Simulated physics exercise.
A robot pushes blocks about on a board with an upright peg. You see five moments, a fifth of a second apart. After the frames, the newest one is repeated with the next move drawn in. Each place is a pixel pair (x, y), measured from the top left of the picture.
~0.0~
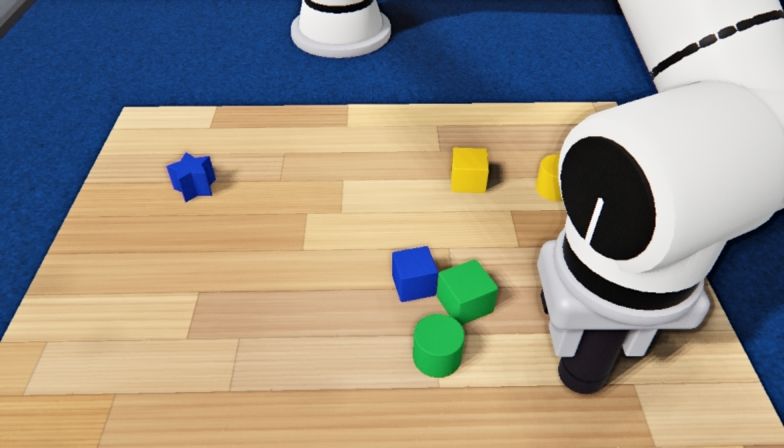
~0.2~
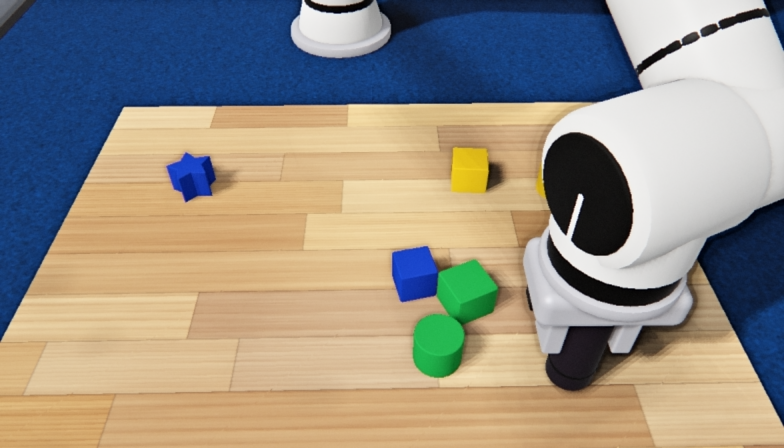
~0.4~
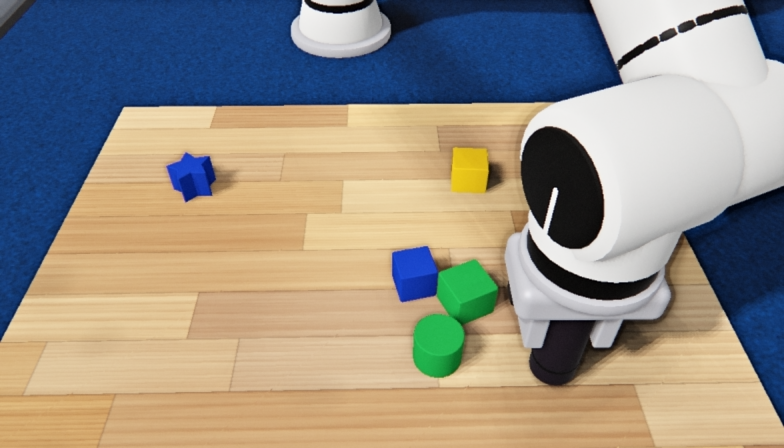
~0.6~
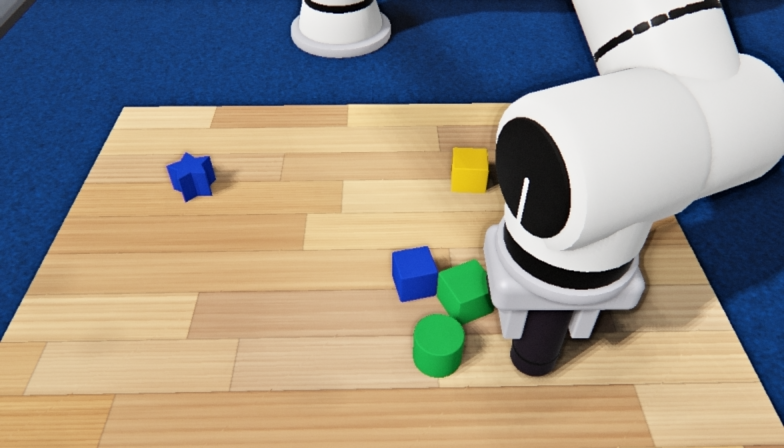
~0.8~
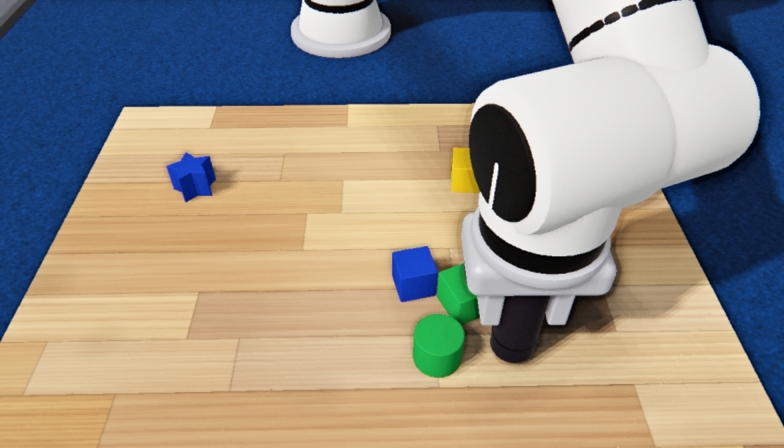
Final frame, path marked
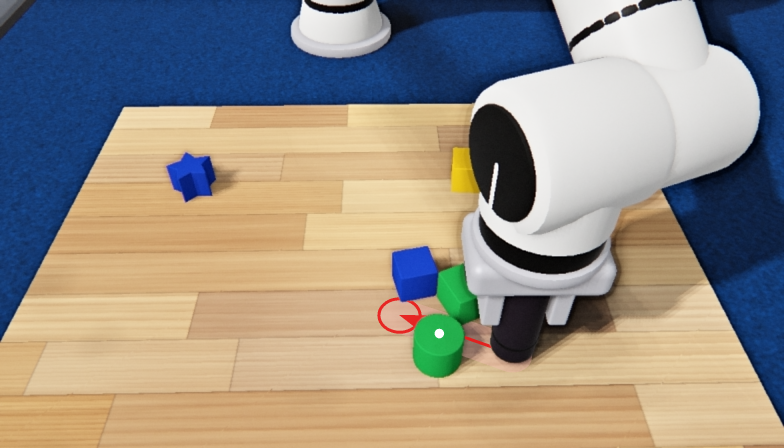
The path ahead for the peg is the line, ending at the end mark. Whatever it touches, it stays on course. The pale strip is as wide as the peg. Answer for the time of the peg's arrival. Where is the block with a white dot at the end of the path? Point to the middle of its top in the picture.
It is at (412, 337).
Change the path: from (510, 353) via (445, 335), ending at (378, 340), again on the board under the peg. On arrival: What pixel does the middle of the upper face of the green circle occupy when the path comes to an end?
The point I'd pick in the picture is (375, 358).
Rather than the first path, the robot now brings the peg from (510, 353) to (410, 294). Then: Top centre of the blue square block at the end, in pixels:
The top centre is at (389, 245).
Path on the board, from (510, 353) to (400, 315); the dot is on the green circle.
On the path given first. Halfway along, peg (454, 326); green circle (421, 335); green square block (462, 275), turned 25° clockwise.
At the end, peg (400, 308); blue square block in place; green circle (412, 337); green square block (460, 272), turned 40° clockwise.
